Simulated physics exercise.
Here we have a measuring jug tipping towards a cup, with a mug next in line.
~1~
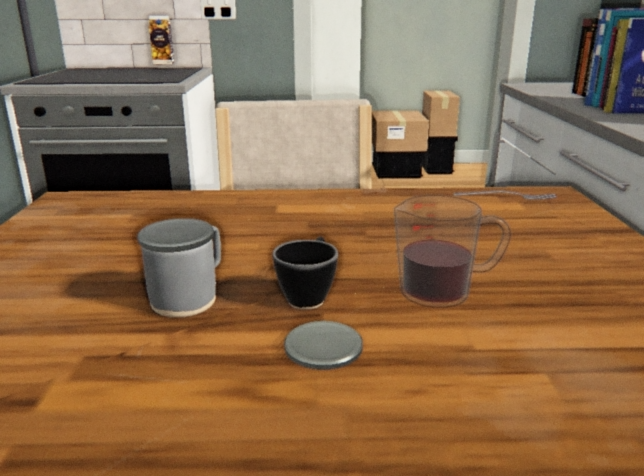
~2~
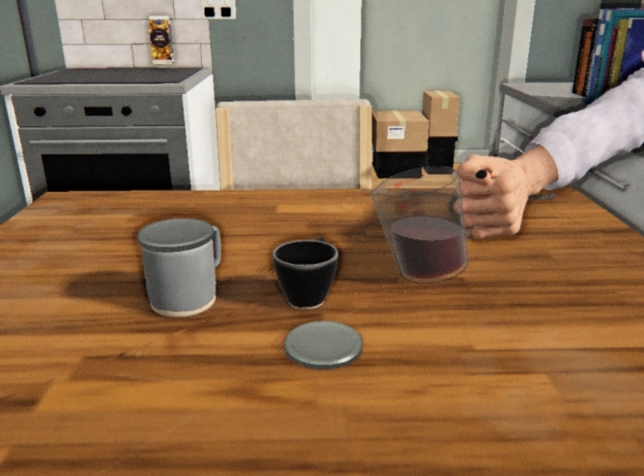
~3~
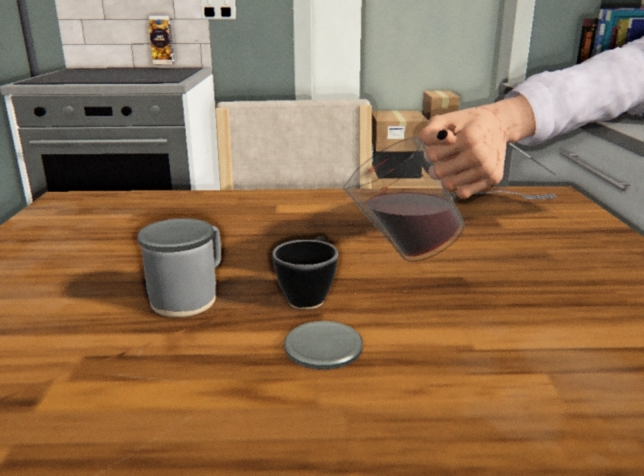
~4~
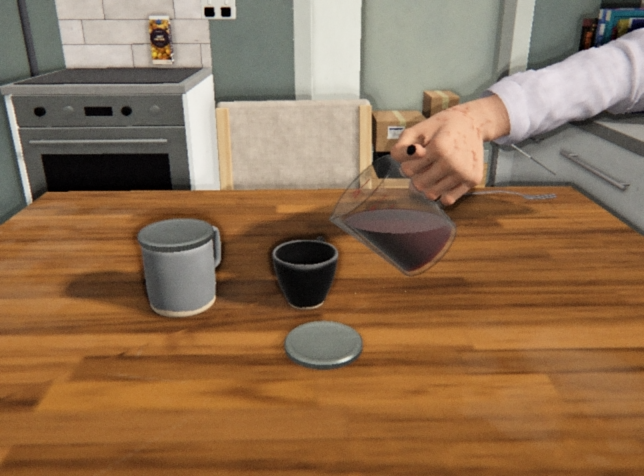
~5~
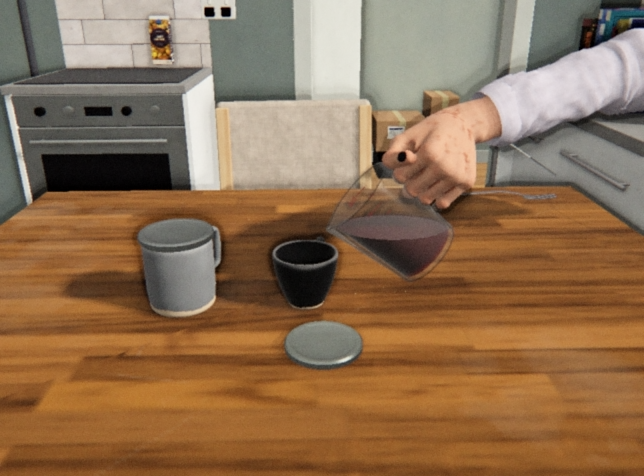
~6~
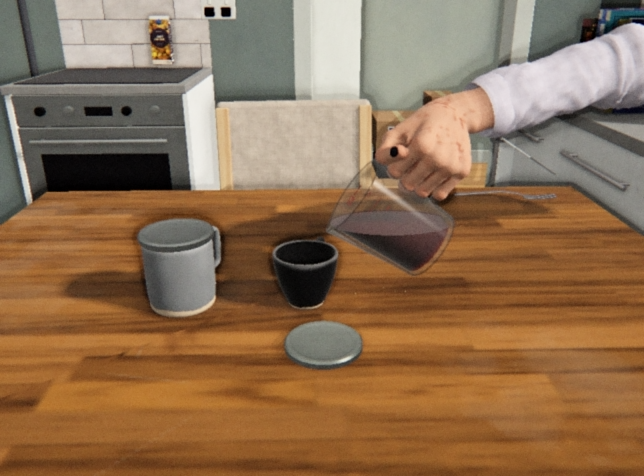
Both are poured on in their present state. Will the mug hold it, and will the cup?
The mug does not hold it, the cup holds it.
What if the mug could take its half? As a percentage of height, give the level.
The level would reach around 35 percent of the height.
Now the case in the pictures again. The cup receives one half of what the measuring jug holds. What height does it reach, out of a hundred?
75 percent or so.
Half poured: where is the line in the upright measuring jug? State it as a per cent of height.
It stands at some 25 per cent of the height.
Shortly, the grape juice goes into the cup.
Then, it hits the lid of the mug and runs off.
At the finish, the cup has its share inside; the mug is empty, in a puddle.
